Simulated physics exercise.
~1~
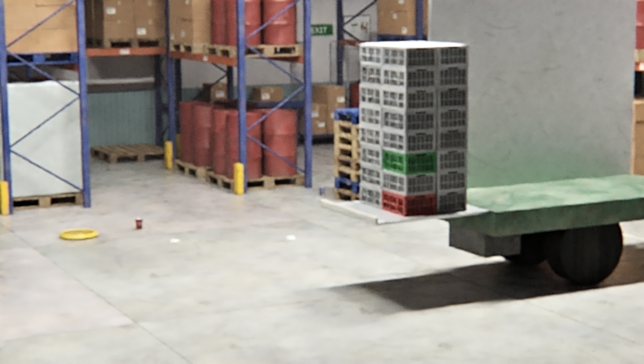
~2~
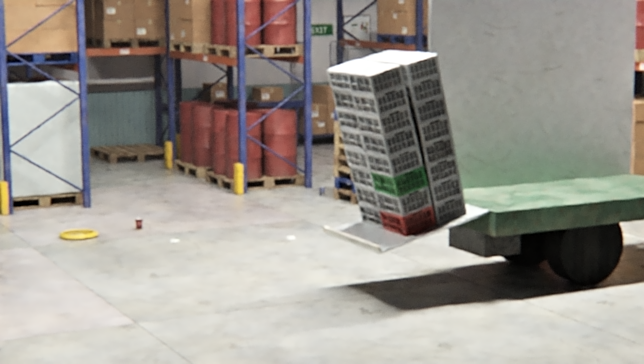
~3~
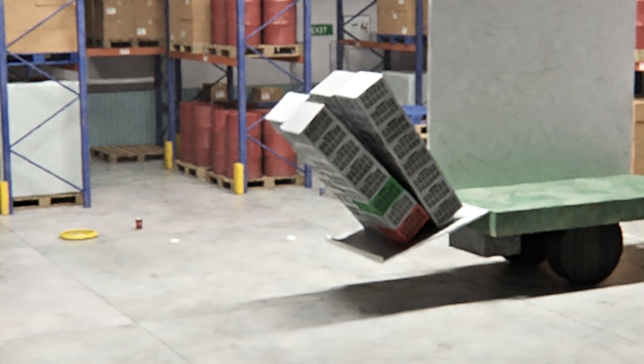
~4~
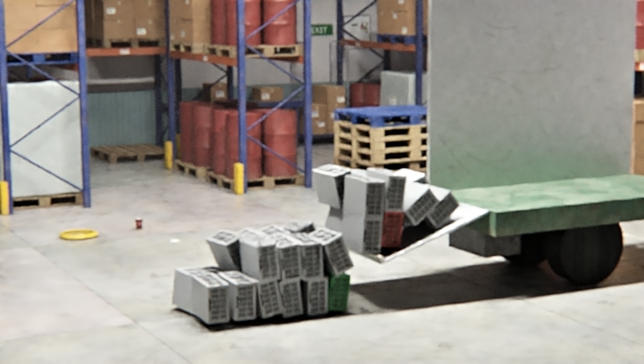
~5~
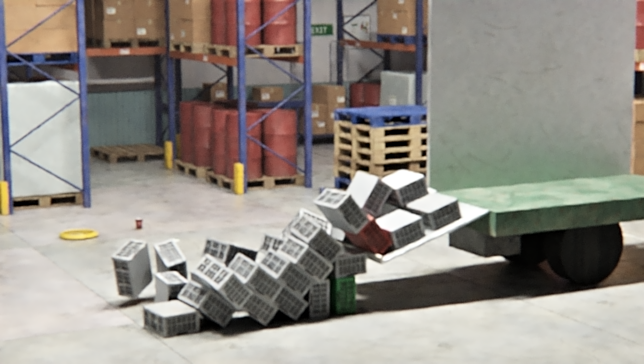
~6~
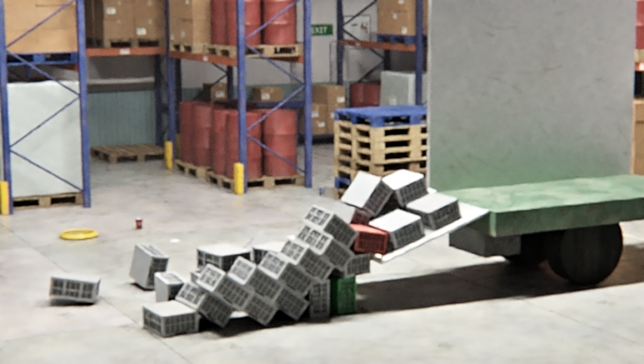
To begin with, a tall, neat stack of grey crates, with one green and one red near the bottom, stands on the level tail lift of a lorry in a warehouse. The platform tips down to the left and the whole stack leans with it. It then splits into leaning columns that topple leftward over the lip. Many crates land in a heap on the floor, and a few tumble farther left. At the end, most lie on the floor, the green one on its side among them, while the red one rests upside down with several others on the sloping platform.
